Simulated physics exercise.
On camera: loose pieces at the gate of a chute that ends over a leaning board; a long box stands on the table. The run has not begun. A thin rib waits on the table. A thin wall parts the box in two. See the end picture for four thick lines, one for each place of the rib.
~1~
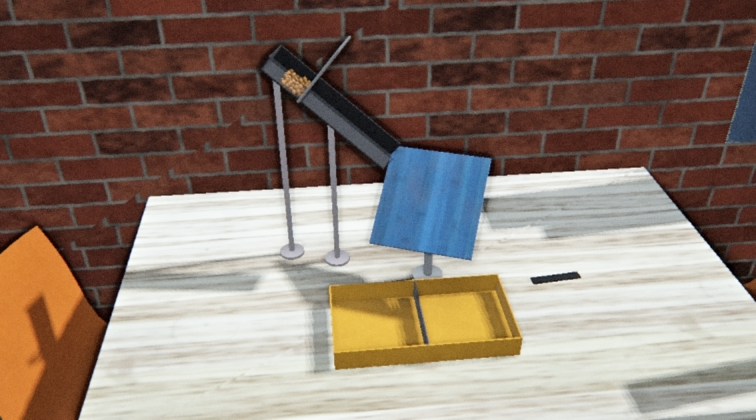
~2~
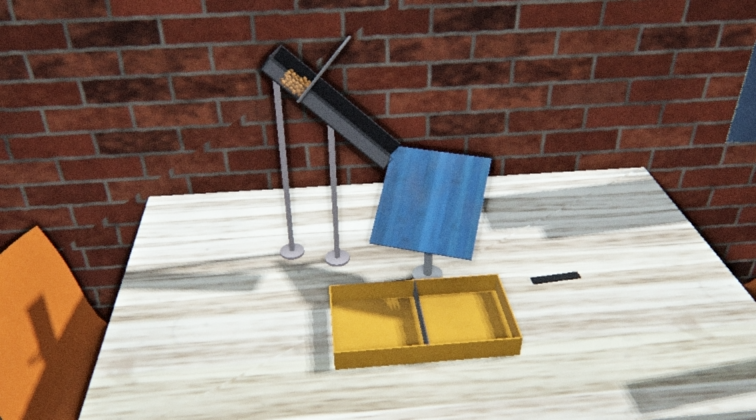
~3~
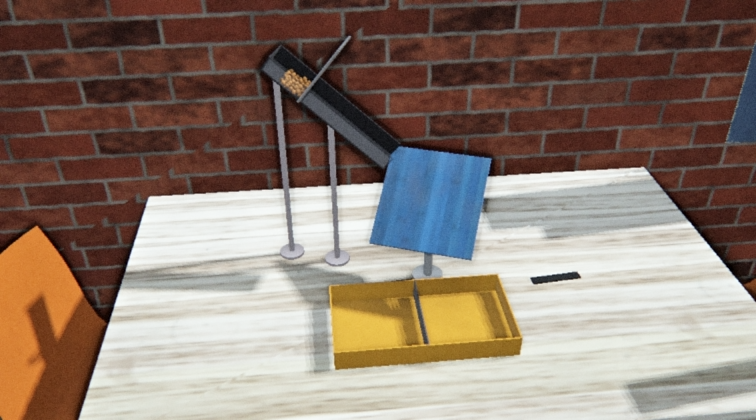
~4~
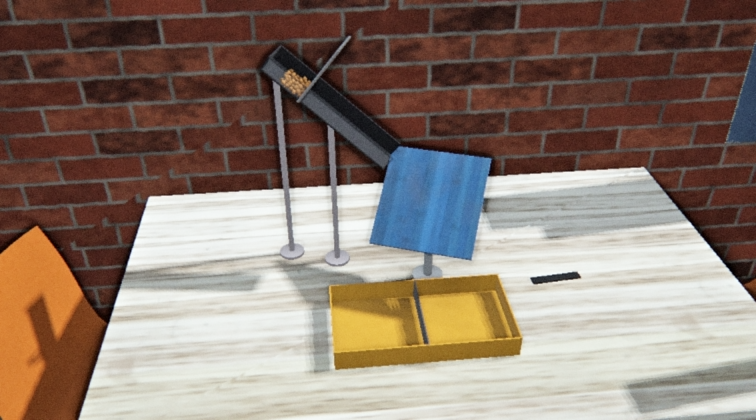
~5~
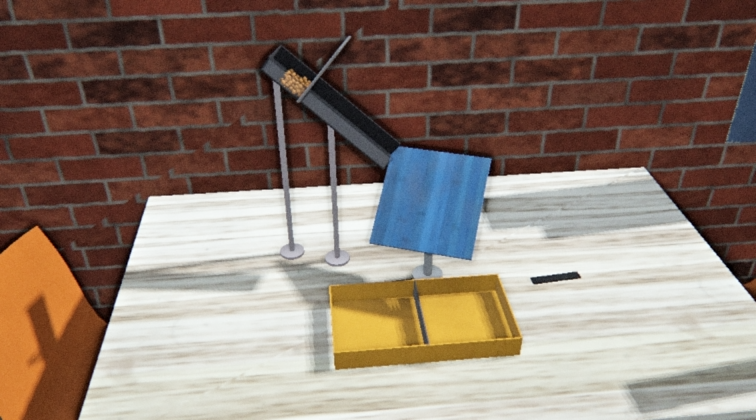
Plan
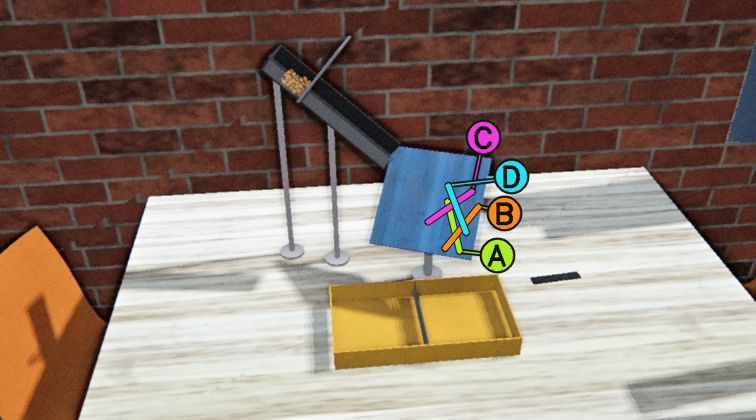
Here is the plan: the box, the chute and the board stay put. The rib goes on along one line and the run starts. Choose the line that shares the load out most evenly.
B is best.
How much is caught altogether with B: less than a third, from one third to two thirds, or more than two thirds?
Line B gives more than two thirds.
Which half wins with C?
Left.
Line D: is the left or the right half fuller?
Right.
On the marked copy, line A from (447, 201) to (459, 251); line B from (478, 206) to (444, 248); line C from (472, 191) to (427, 222); line D from (448, 185) to (466, 232).
Choosing A, of what is caught, a small part in the left half, most in the right.
Choosing B, of what is caught, about two thirds in the left half, about a third in the right.
Choosing C, of what is caught, most in the left half, a small part in the right.
Choosing D, of what is caught, a small part in the left half, nearly all in the right.
